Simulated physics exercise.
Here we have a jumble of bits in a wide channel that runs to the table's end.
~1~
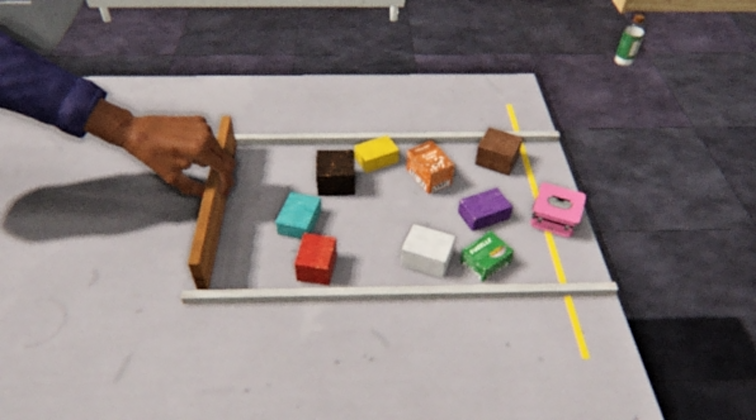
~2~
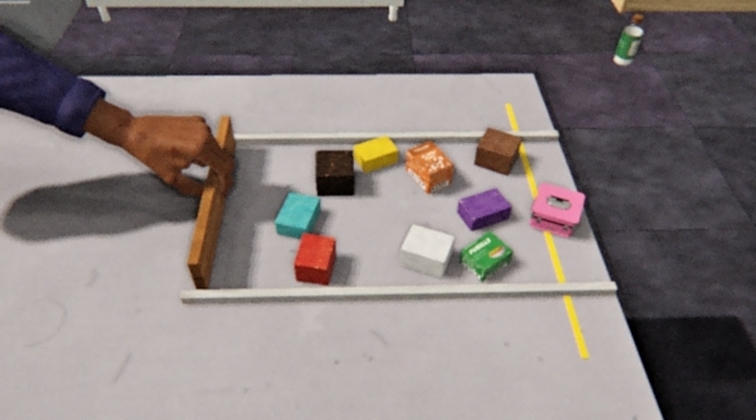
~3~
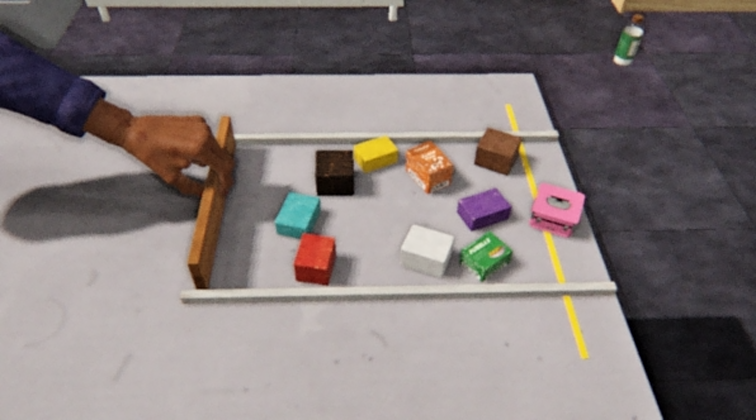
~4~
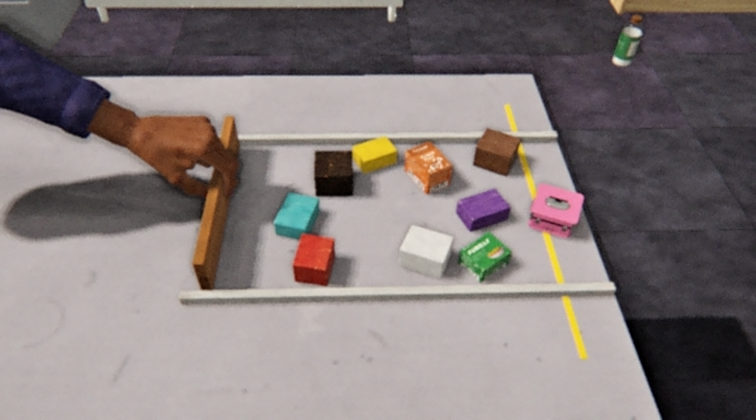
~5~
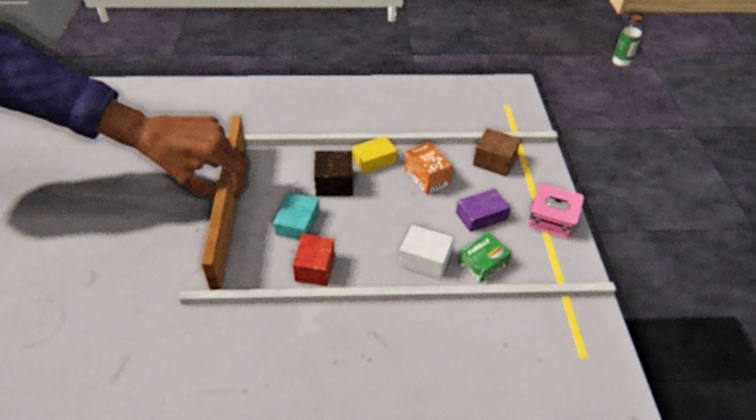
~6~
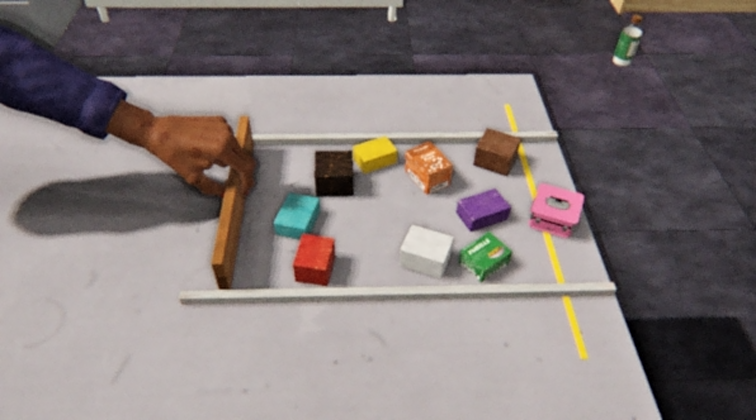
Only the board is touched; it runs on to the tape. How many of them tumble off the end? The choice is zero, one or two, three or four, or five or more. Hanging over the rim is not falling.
In the end the number that fall off is five or more.
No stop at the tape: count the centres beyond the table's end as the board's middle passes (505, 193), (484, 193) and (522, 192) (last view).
Place by place, 2, 0 and 2.
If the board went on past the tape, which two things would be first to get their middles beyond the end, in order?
The order is the pink case, the green box.
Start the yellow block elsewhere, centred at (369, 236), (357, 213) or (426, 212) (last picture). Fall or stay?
Place by place, it stays on; is lost; tumbles off.
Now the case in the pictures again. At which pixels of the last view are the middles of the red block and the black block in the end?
Near (574, 254) and (551, 173).
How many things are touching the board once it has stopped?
That makes 4.
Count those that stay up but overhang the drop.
That would be 1.
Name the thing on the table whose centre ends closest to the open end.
It is the brown block.
Early on, none off yet; pink case at rest near (555, 212); brown block at rest near (497, 152); purple block at rest near (483, 210).
A while later, none off yet; pink case at rest near (555, 212); brown block at rest near (498, 151); purple block travelled a little near (501, 212).
Finally, the number that fall off is five or more; lost, white block, orange box, green box, purple block and pink case.
